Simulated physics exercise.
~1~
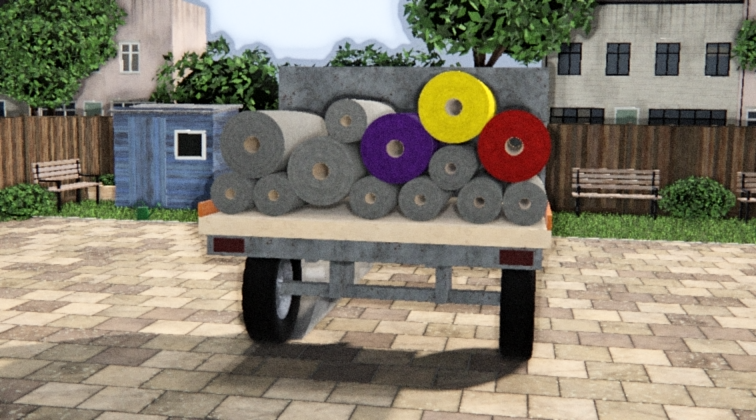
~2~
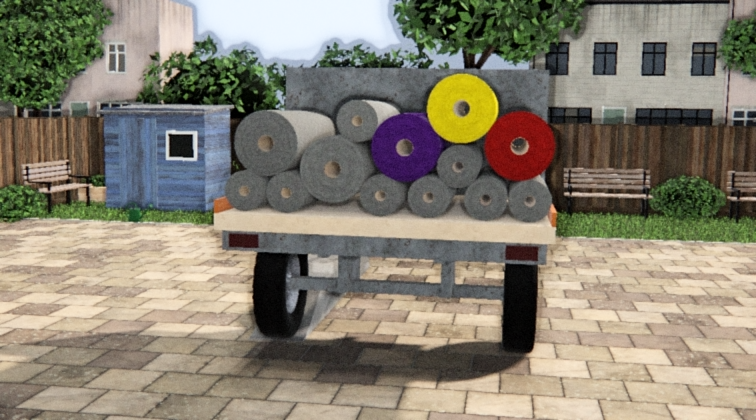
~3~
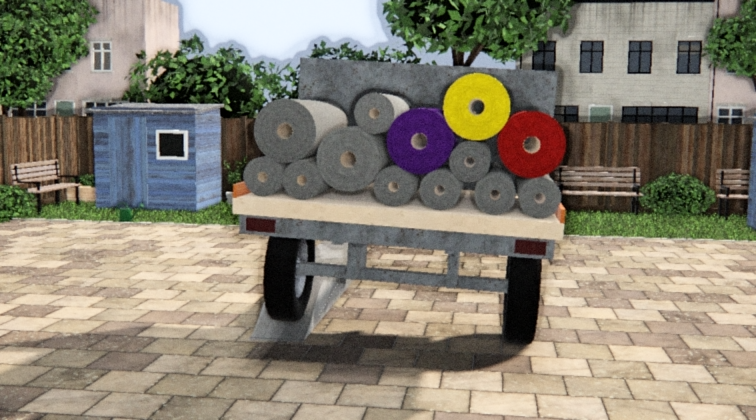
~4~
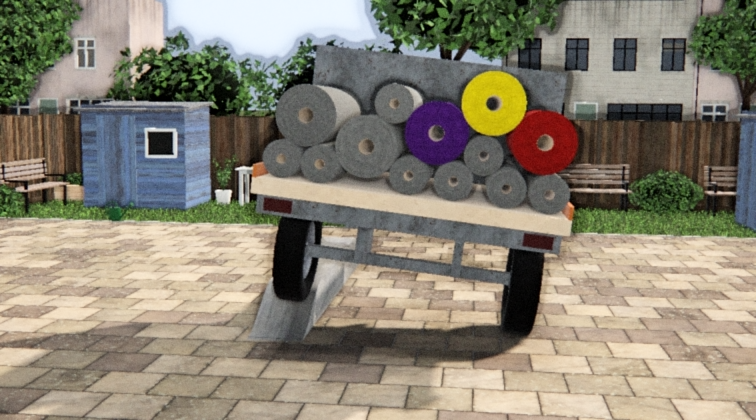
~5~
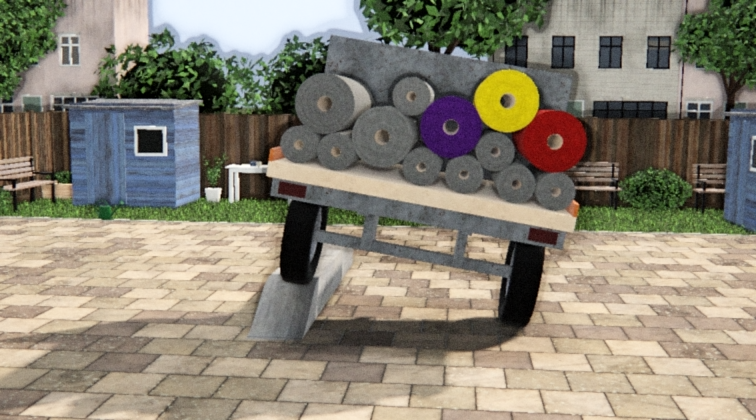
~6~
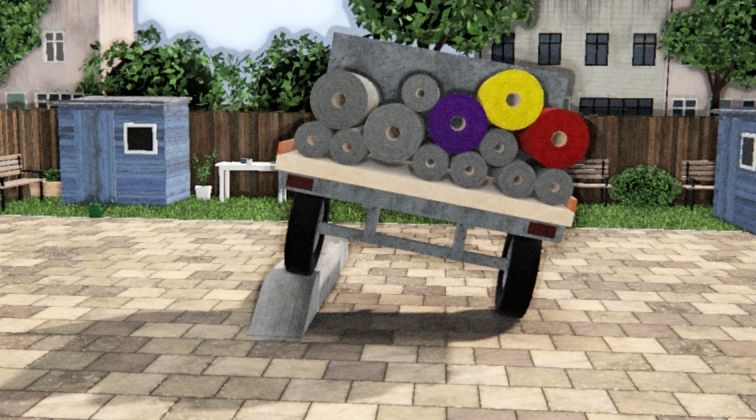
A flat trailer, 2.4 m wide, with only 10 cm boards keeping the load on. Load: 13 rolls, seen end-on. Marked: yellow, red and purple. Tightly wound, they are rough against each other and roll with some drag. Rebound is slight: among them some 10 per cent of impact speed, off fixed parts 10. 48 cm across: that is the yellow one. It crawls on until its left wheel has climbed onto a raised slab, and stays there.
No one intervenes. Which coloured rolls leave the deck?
Result - the yellow roll is lost over the side, the red is lost over the side, the purple stays where it is.
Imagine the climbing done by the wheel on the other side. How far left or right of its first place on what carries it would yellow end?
It would finish around 10 centimetres left of its start.
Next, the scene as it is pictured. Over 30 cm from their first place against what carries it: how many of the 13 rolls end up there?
The answer comes to 2.
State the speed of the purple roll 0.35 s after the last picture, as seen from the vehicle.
Around 0.0 m/s.
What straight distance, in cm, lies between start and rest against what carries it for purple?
The purple one comes to about 5.
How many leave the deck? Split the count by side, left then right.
0 on the left side and 2 on the right side.
Then, 0.4 s after the last picture, yellow is up on others, 55 cm from the right edge, rolling right; red is up on others, 5 cm from the right edge, rolling right; purple is up on others, 105 cm from the right edge; 0 of 13 are off.
Then, 0.5 s after the last picture, yellow is up on others, 40 cm from the right edge, rolling right; red is dropping off the right side; no change for purple; 1 of 13 is off.
Then, 0.9 s after the last picture, yellow is up on others, 15 cm from the right edge, rolling right; red is dropping off the right side; no change for purple; 1 of 13 is off.
Then, 1.1 s after the last picture, yellow is dropping off the right side; red is down on the right; no change for purple; 2 of 13 are off.
At rest (2.1 s after the last picture), yellow is on the ground to the right; red is down on the right; purple is up on others, 105 cm from the right edge; 2 of 13 are off.
